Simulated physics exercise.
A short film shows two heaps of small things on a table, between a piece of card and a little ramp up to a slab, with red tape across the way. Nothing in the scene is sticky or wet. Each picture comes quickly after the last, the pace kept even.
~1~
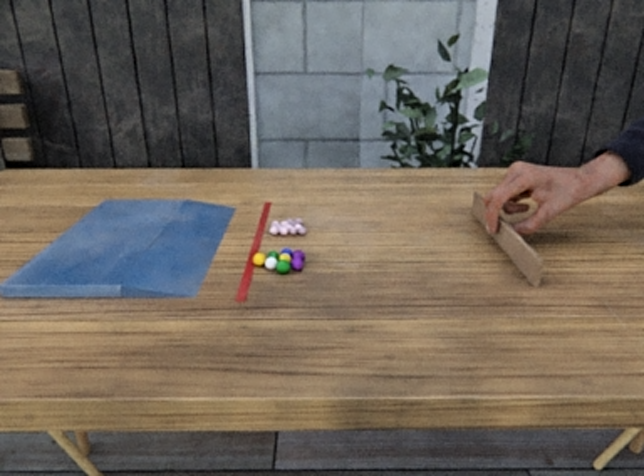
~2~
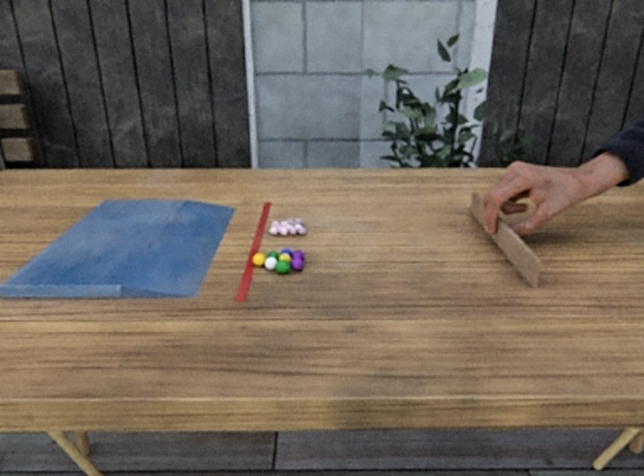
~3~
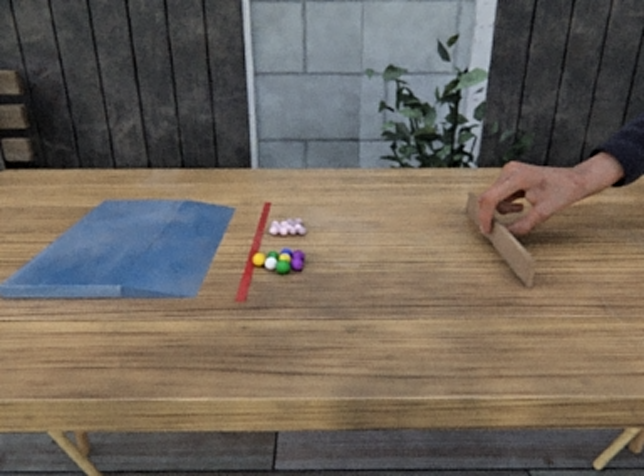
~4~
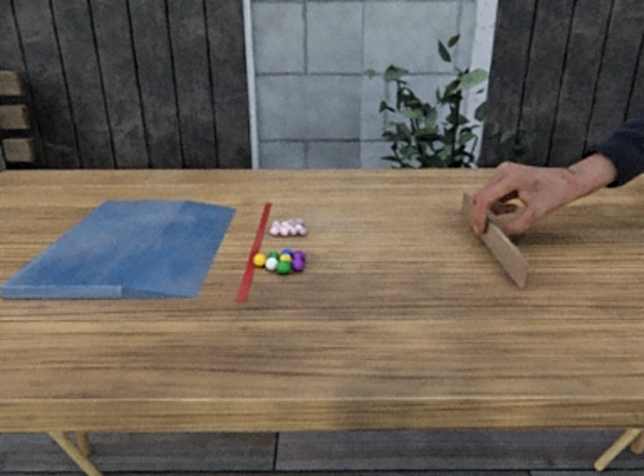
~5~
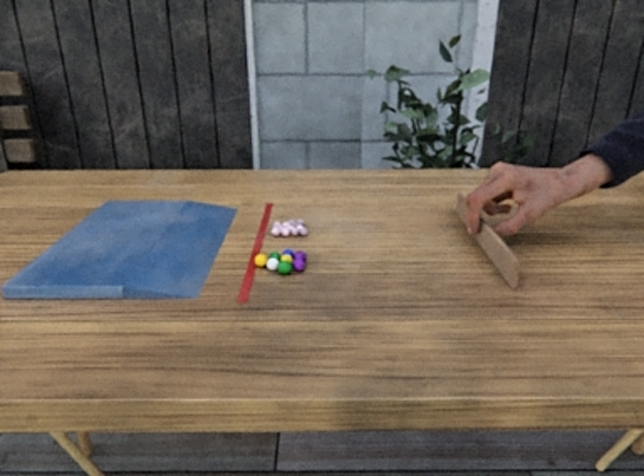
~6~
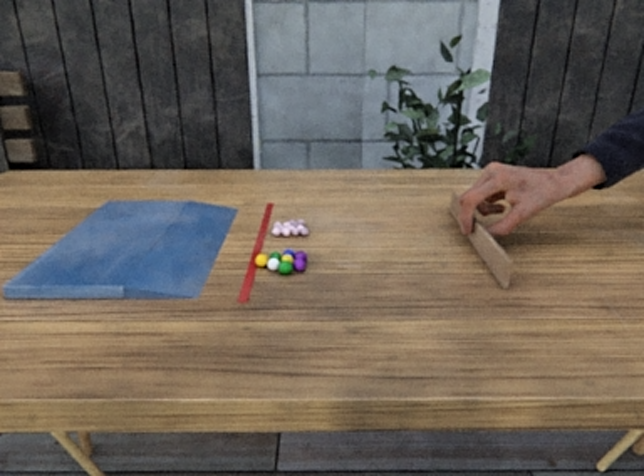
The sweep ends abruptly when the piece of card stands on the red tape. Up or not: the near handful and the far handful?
Near handful stays below the top, far handful stays below the top.
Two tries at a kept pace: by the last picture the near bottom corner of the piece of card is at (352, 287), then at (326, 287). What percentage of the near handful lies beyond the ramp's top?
Result: First case ~ 100 %, second case ~ 100 %.
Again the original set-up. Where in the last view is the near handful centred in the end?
Resting middle: Approx. (227, 262).
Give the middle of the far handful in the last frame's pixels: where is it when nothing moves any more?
Its centre ends up around (236, 229).
Then, 0.90 s on from there, piece of card still moving, near (362, 221); near handful the whole lot short of the ramp; far handful the whole lot short of the ramp.
Then, 1.81 s on from there, piece of card stopped at the red tape; near handful the whole lot short of the ramp; far handful the whole lot short of the ramp.
Then, 2.09 s on from there, piece of card stopped at the red tape; near handful near a quarter on the ramp, the bulk short of the ramp; far handful a little on the ramp, all but a few short of the ramp.
In the end, piece of card stopped at the red tape; near handful none at all past the top, the whole lot short of the ramp; far handful none at all past the top, the whole lot short of the ramp.
